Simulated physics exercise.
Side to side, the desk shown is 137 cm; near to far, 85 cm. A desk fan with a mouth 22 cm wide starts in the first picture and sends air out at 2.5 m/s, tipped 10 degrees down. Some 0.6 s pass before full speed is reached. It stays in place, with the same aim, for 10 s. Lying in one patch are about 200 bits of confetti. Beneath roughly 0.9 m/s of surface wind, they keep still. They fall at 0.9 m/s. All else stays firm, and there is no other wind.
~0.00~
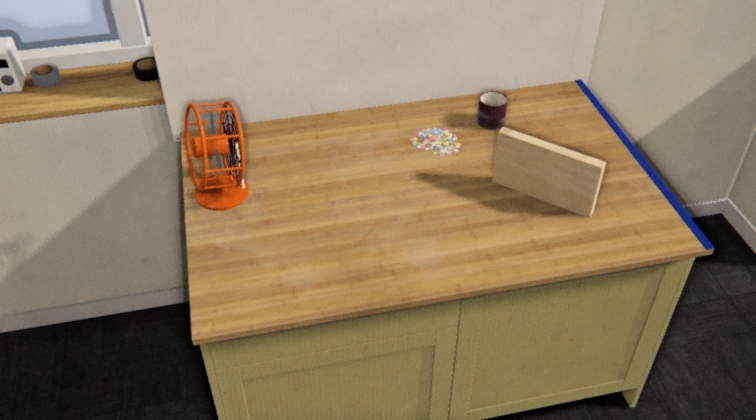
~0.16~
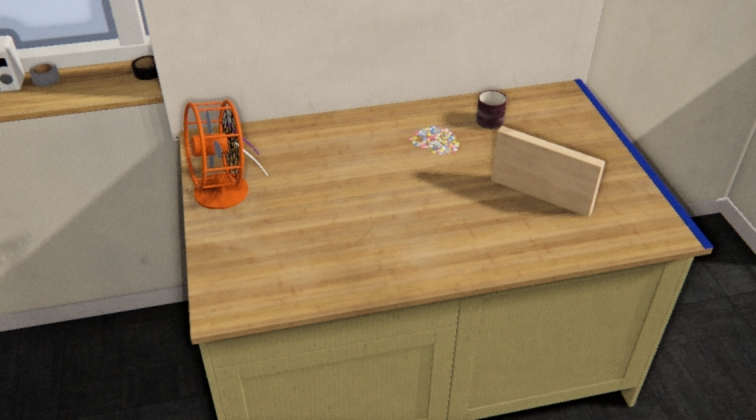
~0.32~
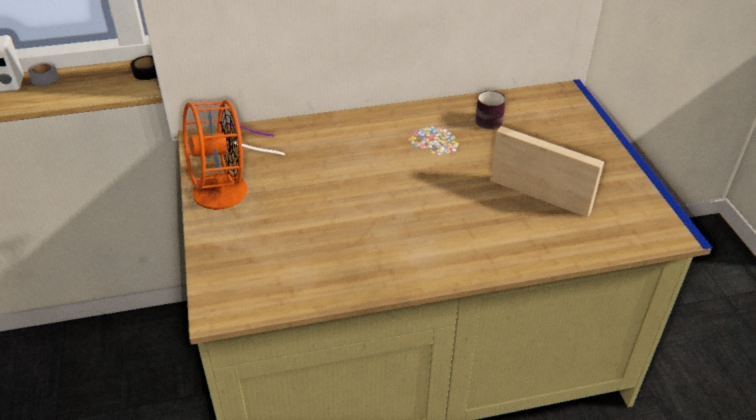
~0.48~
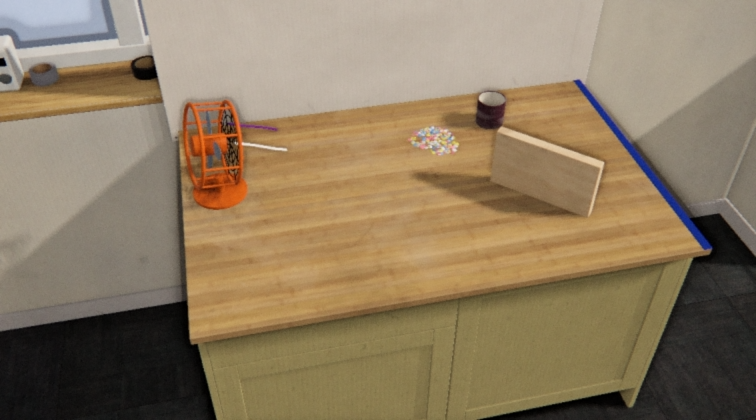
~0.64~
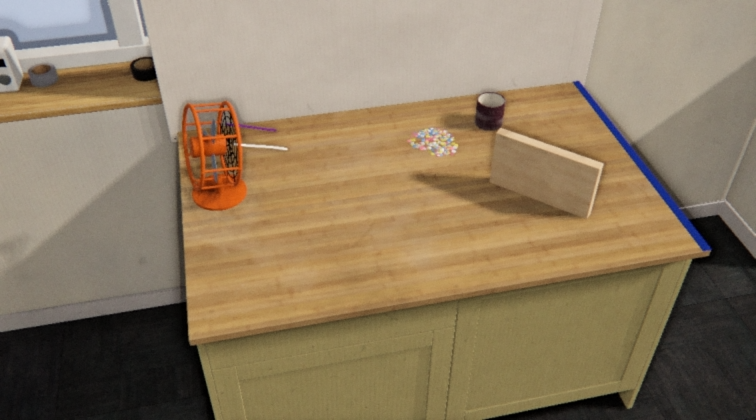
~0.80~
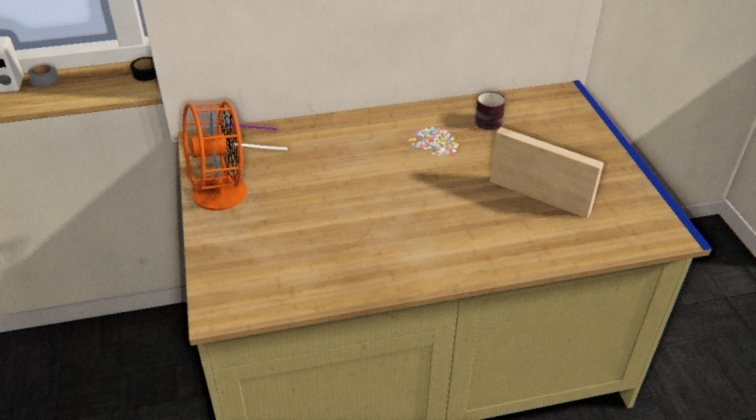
At the start, an orange desk fan stands on the left of a wooden desktop, with a patch of confetti, a dark mug and an upright board to its right. Ribbons on the fan then lift and stream out to the right, while the confetti stays still.
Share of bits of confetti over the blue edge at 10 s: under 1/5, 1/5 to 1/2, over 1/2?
The amount is greater than half.
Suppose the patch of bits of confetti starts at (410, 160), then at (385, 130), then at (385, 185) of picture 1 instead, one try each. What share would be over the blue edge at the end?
50, 100 and 2 in a hundred, respectively.
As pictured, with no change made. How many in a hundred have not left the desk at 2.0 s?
I'd say some 20 % at that moment.
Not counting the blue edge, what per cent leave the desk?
The share comes to some 0 per cent.
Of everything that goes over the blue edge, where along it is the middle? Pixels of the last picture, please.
About (632, 147).
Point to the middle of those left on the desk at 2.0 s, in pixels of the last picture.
Around pixel (603, 180).
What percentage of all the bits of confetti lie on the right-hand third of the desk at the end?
Around 10 per cent.
After 2.0 s the count stands so, 80 % are over the blue edge; the middle of those still in play is near (599, 173).
After 3.2 s the count stands so, 86 % are over the blue edge.
After 5.5 s the count stands so, 88 % are over the blue edge.
After 10.0 s, at the end, 89 % are over the blue edge.
